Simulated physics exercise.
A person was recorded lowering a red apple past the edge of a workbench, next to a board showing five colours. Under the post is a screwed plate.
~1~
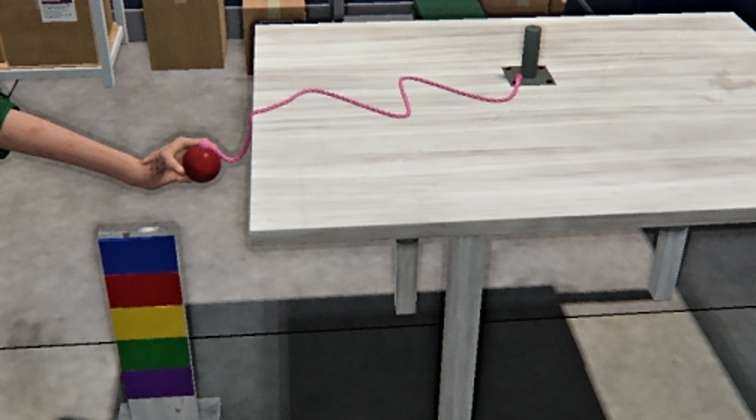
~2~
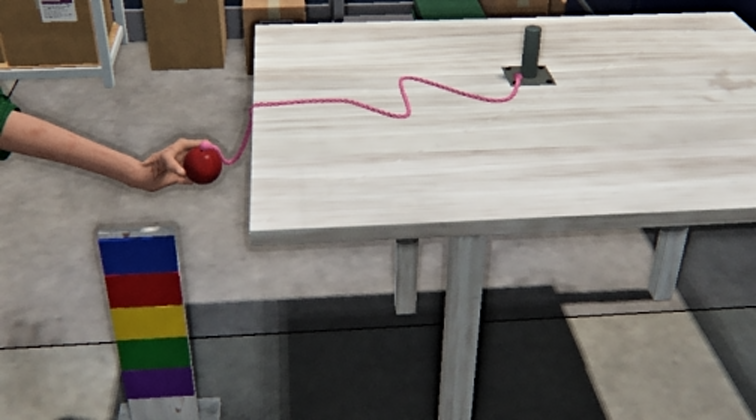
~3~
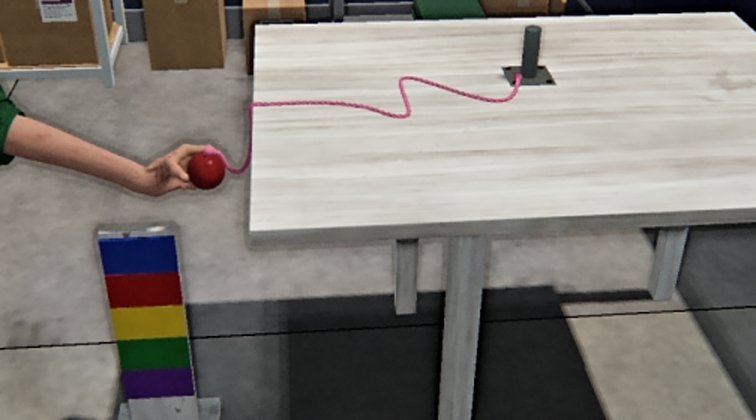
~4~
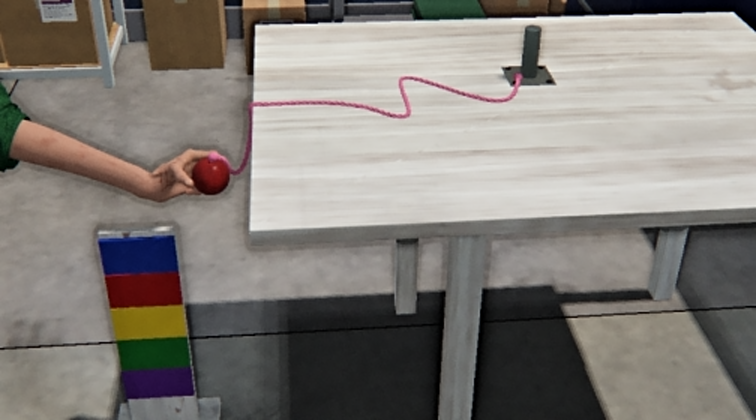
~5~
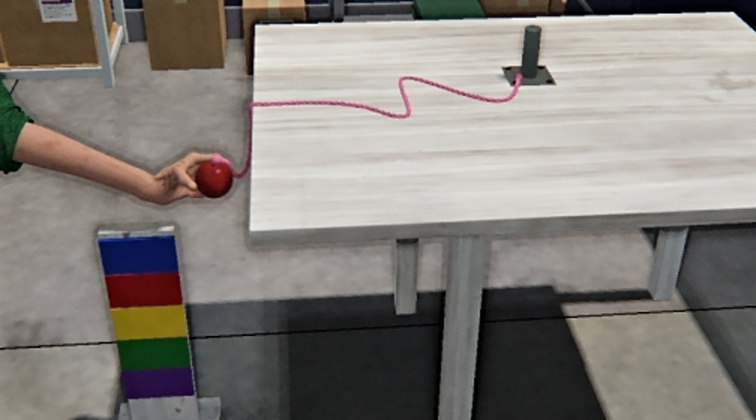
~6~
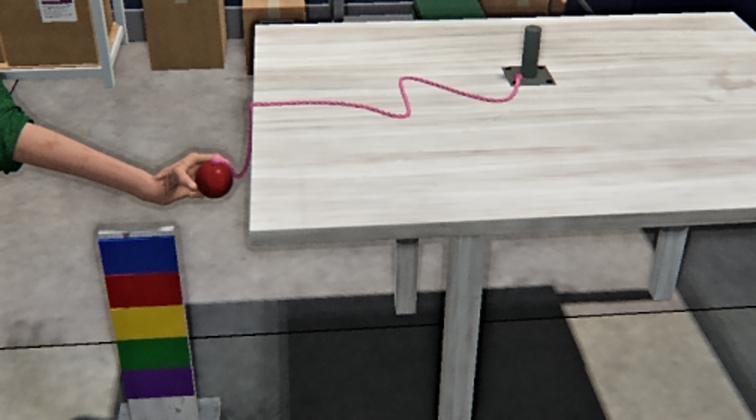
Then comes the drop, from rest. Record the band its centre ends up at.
Centre ends at green.
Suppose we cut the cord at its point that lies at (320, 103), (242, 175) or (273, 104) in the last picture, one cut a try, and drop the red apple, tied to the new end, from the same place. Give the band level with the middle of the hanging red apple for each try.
One at a time, the answers are: None, it hangs higher; yellow; blue.
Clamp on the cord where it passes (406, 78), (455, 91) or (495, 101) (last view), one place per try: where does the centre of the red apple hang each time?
It would sit near (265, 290) the first time, (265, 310) the second and (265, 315) the third.
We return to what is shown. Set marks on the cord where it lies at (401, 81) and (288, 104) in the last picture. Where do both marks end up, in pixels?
One finishes at (346, 98) and the other at (260, 206).
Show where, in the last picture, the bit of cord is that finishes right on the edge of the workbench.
Near pixel (392, 115).
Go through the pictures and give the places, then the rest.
The first picture shows red apple (202, 164); blue (139, 258); red (144, 292); yellow (149, 324); green (154, 355); purple (159, 384).
The second picture shows red apple (202, 165); cord through (511, 97) (432, 84) (408, 105) (340, 101) (252, 117).
The third picture shows red apple (206, 171).
The fourth picture shows red apple (211, 176); cord through (511, 97) (432, 84) (408, 105) (336, 104) (252, 121).
The fifth picture shows red apple (214, 179).
The sixth picture shows red apple (214, 179); cord through (511, 97) (432, 84) (408, 105) (336, 104) (252, 121).
Soon after, apple near (254, 323); level with green.
After that, apple near (275, 330); level with green.
In the end, apple near (270, 336); level with green. Its middle rests at the green band.
